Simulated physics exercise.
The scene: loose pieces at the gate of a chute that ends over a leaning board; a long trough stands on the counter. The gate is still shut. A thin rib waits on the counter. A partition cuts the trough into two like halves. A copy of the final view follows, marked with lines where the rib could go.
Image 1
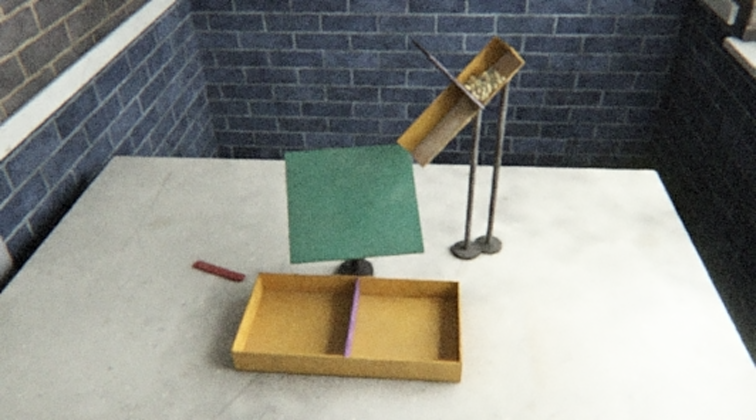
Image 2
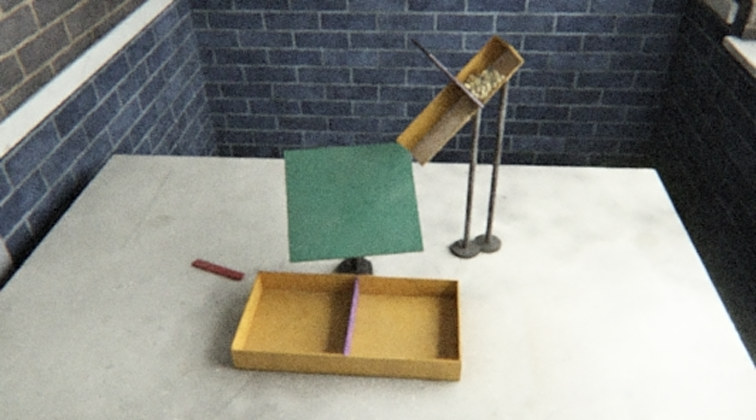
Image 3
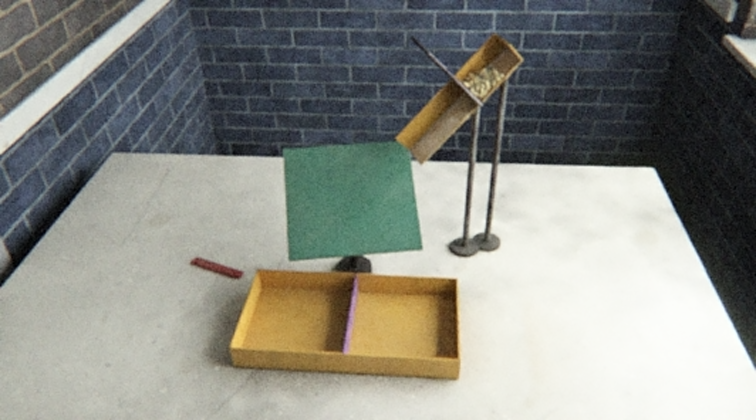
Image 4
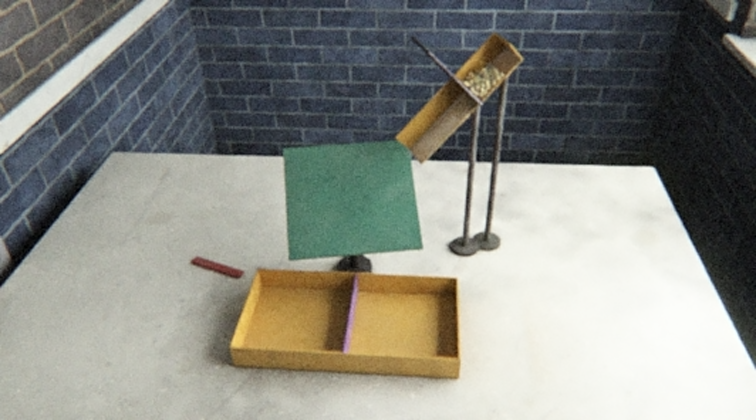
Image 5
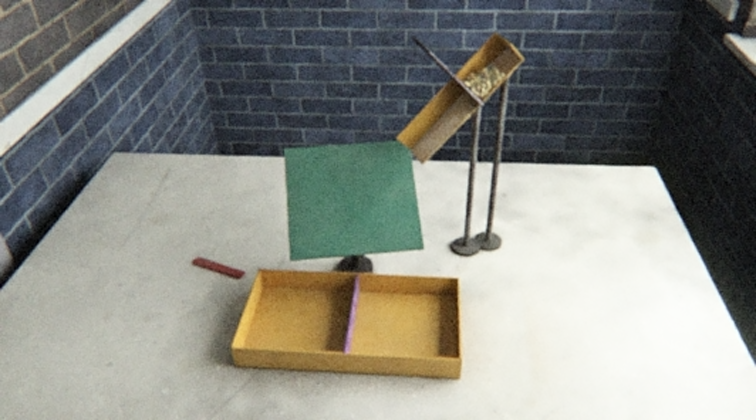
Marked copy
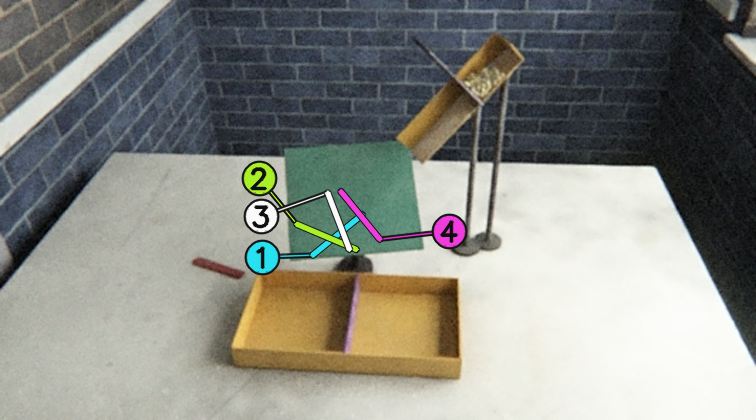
A divided wooden trough sitting before a tilted green board and a raised chute of pale pieces, with nothing visibly moving.
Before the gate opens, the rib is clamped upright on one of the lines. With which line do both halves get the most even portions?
Go for 1.
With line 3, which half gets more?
Right.
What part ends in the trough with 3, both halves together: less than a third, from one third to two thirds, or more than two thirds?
Line 3 gives more than two thirds.
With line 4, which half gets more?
Right.
On the marked copy, line 1 from (362, 214) to (312, 255); line 2 from (296, 224) to (356, 249); line 3 from (327, 193) to (349, 249); line 4 from (340, 191) to (379, 239).
For line 1, of what is caught, about half in the left half, about half in the right.
For line 2, of what is caught, a small part in the left half, nearly all in the right.
For line 3, of what is caught, a small part in the left half, most in the right.
For line 4, of what is caught, a stray few in the left half, nearly all in the right.
